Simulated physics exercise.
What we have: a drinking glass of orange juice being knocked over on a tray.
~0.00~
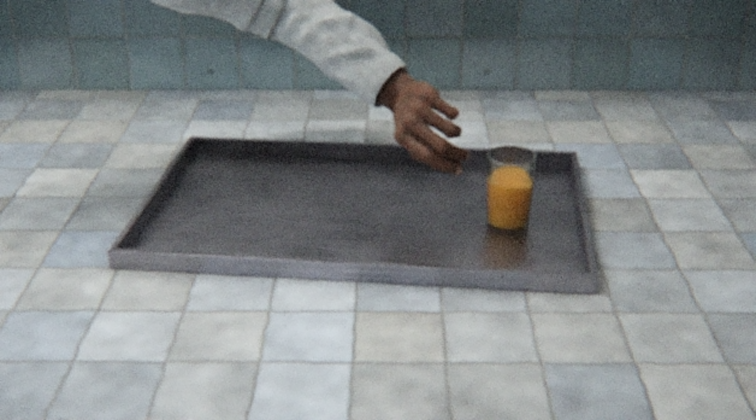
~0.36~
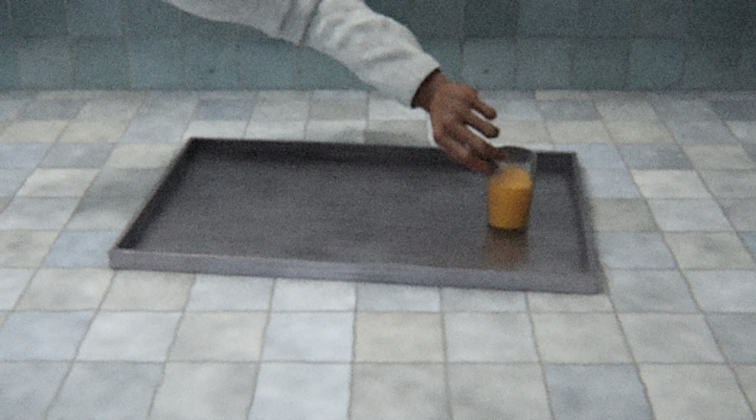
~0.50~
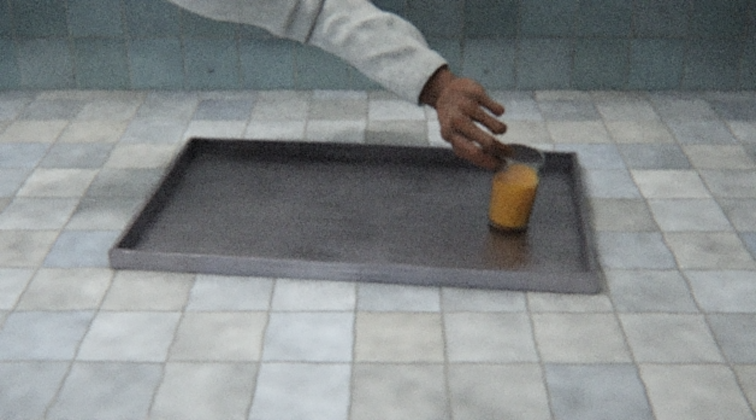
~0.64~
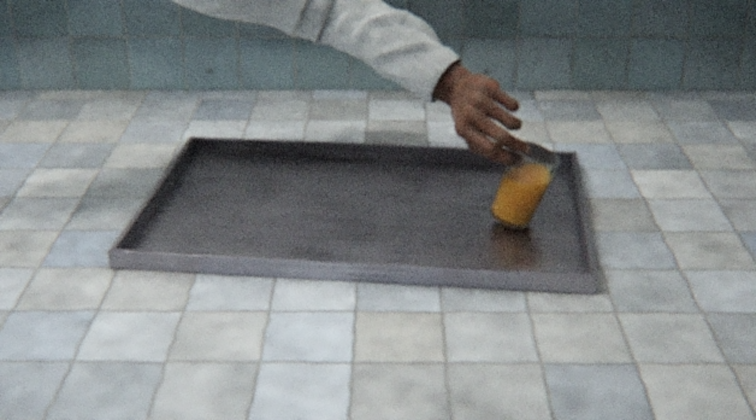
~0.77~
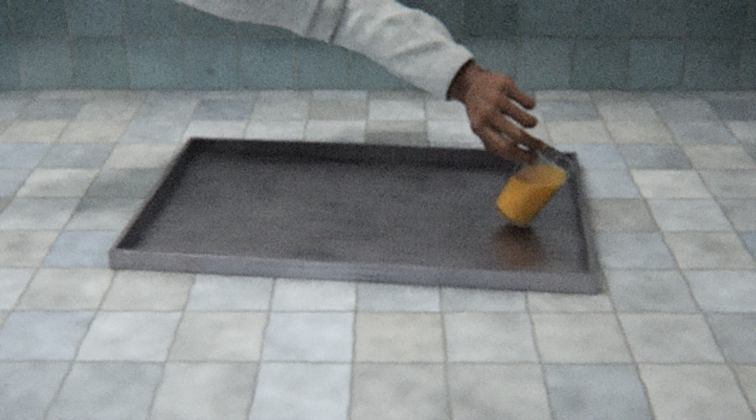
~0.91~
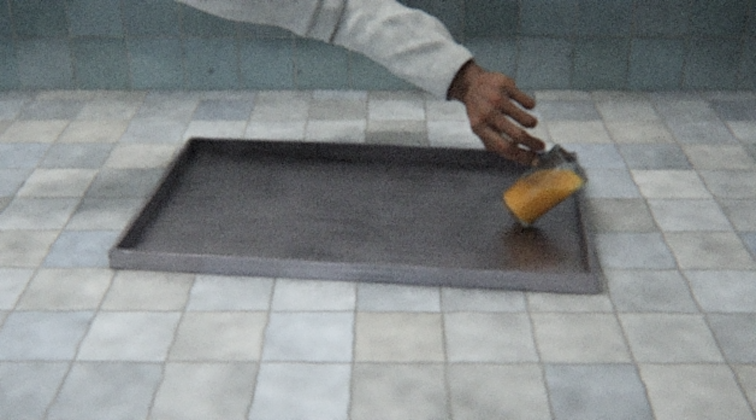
At the start, a glass of orange juice stands upright near the right side of a dark tray on a tiled surface as a hand reaches toward it from the left. The hand pushes the glass near its rim, and it leans steadily further to the right, ending steeply tilted with juice still inside.
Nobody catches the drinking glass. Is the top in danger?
In the end it wets the top as well.
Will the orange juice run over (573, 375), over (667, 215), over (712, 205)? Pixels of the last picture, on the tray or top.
In turn: Dry, in the puddle, in the puddle.
By 1.5 s, the drinking glass lies across the rim; the puddle covers about as much as a plate; the table is getting wet.
By 2.2 s, the puddle covers about as much as a tray; the table is getting wet.
By 3.6 s, the puddle covers about as much as a tray; the table is getting wet.
